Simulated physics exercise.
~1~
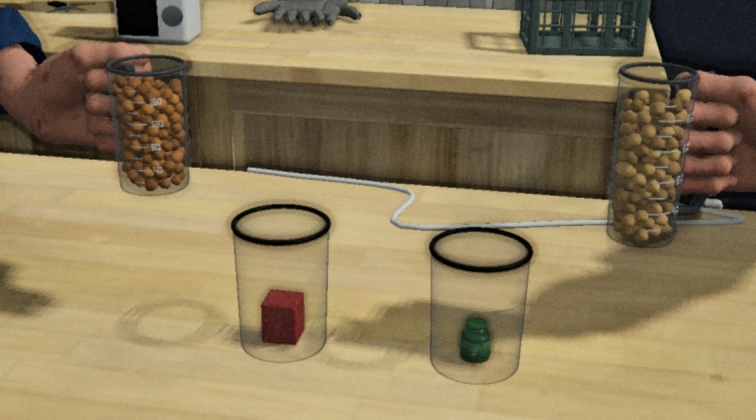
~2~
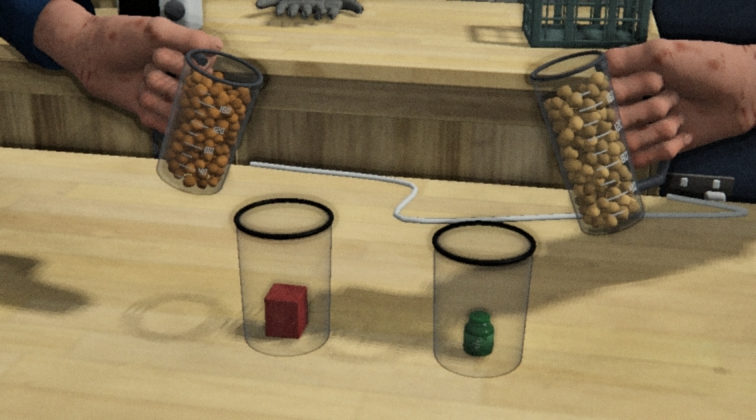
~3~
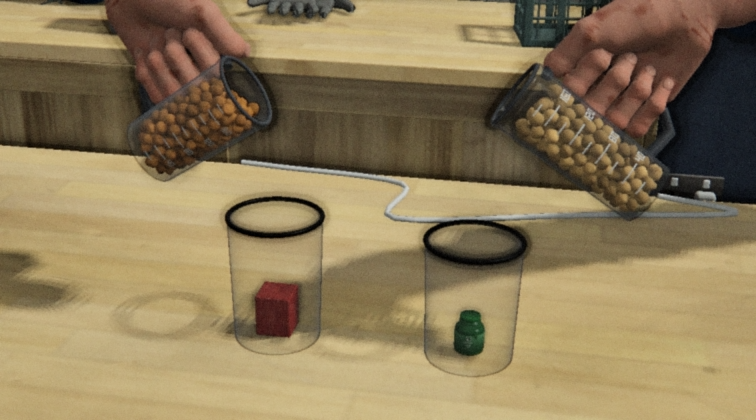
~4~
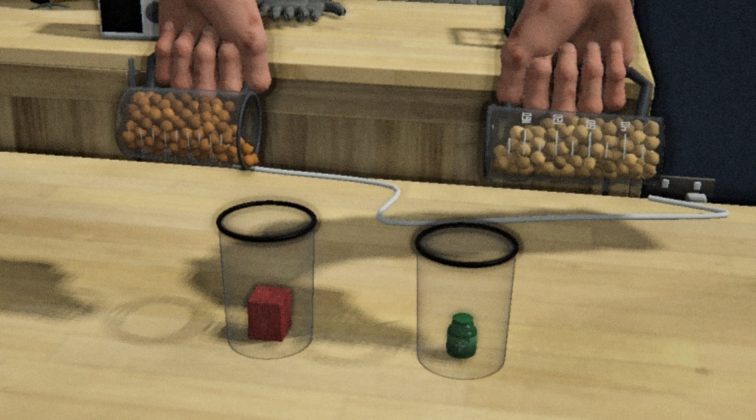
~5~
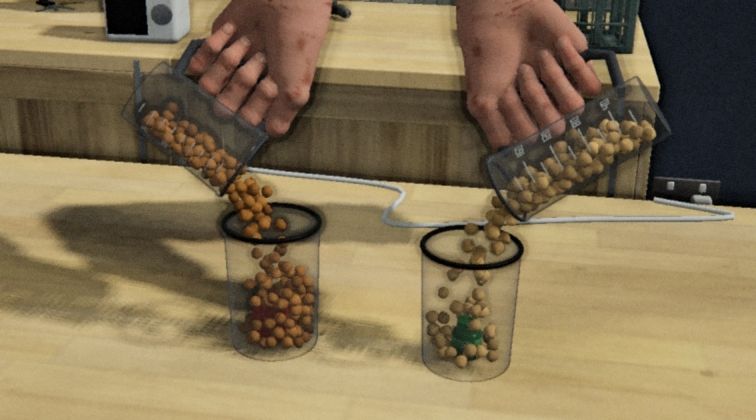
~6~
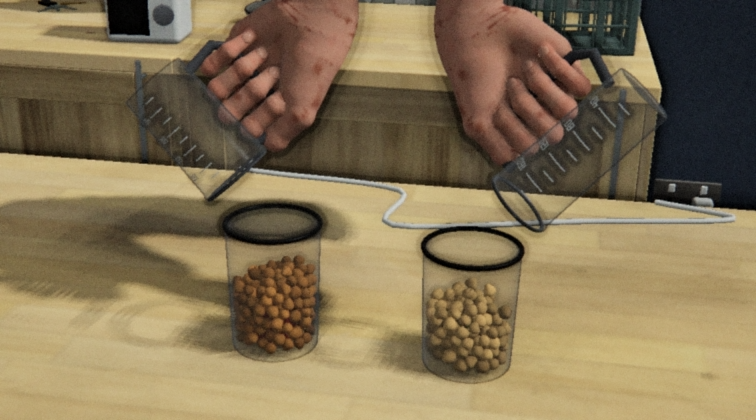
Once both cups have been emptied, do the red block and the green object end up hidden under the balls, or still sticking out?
Both end up hidden. The red block on the left is buried under the orange balls, and the green object on the right is buried under the tan ones.
